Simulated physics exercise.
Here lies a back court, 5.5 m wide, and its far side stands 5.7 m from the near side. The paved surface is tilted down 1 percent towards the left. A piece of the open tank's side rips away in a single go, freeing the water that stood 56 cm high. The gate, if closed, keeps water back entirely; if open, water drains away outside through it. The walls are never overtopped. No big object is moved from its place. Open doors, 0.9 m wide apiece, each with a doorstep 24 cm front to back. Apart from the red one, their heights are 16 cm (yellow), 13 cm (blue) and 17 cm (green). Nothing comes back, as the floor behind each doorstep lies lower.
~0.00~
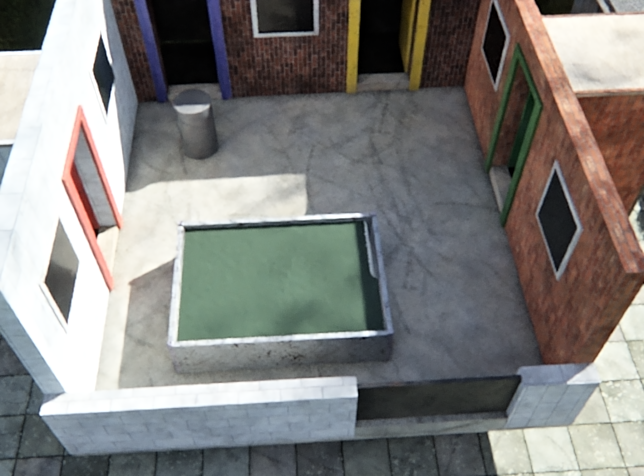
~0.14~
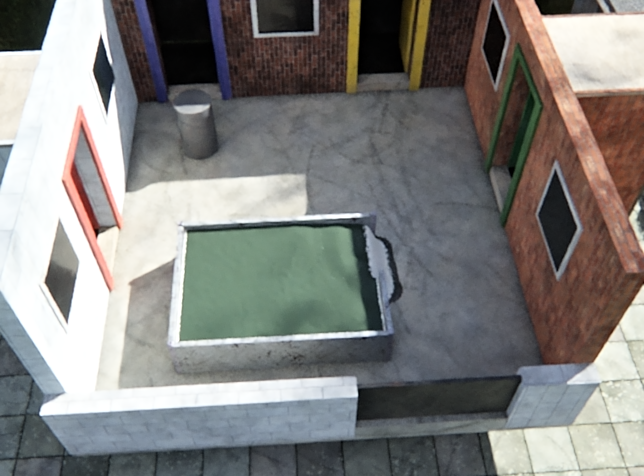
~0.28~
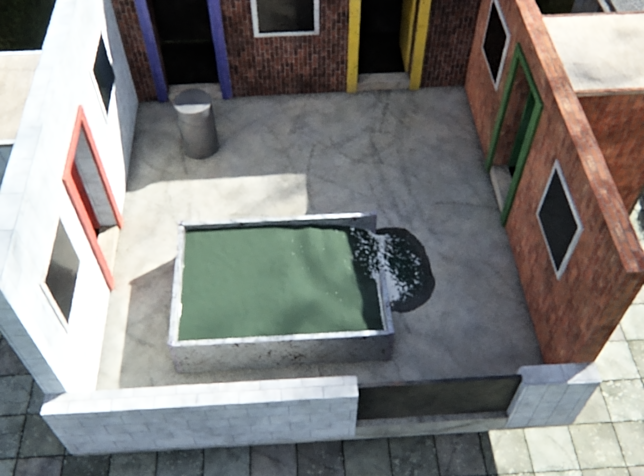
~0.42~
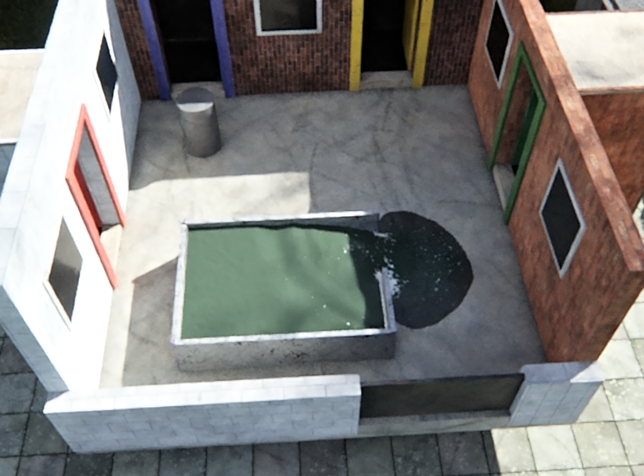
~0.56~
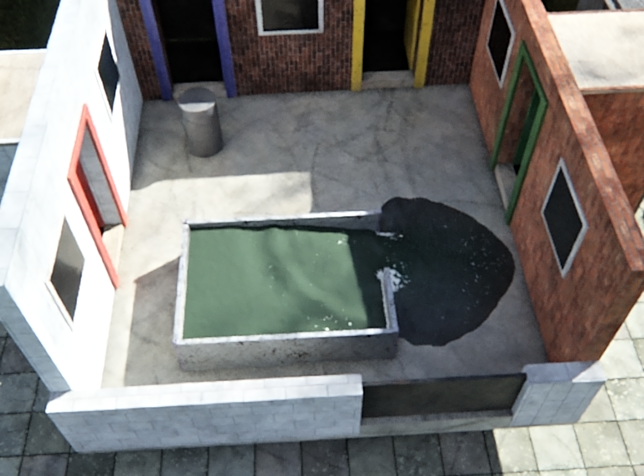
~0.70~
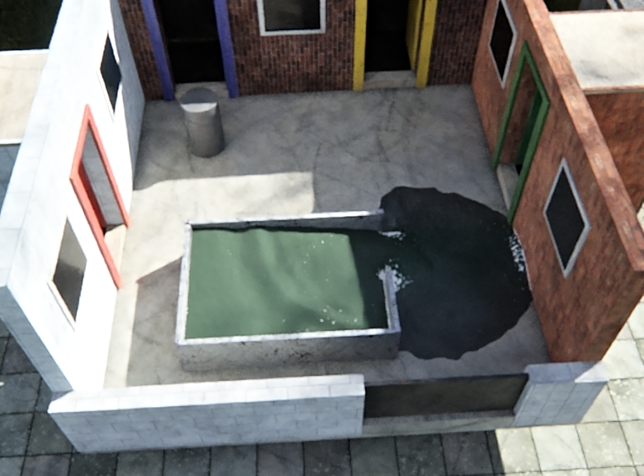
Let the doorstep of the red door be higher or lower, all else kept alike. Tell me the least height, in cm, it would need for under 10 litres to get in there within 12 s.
You would need roughly 11.5 cm.
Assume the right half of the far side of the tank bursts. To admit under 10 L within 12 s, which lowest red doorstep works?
Then something near 6.5 cm.
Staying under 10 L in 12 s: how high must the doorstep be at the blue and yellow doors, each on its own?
About 9.5 cm at blue and about 13.0 cm at yellow.
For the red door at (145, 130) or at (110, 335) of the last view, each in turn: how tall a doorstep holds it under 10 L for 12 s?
You'd want about 12.5 cm there first, then about 8.0 cm.
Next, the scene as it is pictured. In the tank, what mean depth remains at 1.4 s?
44 cm, roughly.
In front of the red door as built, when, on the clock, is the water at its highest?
About 10.0 seconds.
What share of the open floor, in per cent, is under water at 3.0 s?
I'd say near 35 percent.
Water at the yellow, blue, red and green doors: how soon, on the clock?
Yellow: 2.6 s; blue: 4.0 s; red: 5.5 s; green: 0.9 s.
After 1.4 s water covers 20 % of the floor, deepest (30 cm) near (513, 250); it has not reached the red door.
After 3.0 s water covers 35 % of the floor, deepest (27 cm) near (550, 380); it has not reached the red door.
After 12.0 s water covers 100 % of the floor, deepest (14 cm) near (98, 422); 13 cm at the red door, 14 litres in over its 11 cm doorstep.
At the red door as built, the water arrived by 5.7 s and peaked near 15 cm at 10.2 s.
With a doorstep of 10.5 cm, 19 litres would have come in within the 12 s; with 14.5 cm, 0 litres. So under 10 litres takes about 11.5 cm.
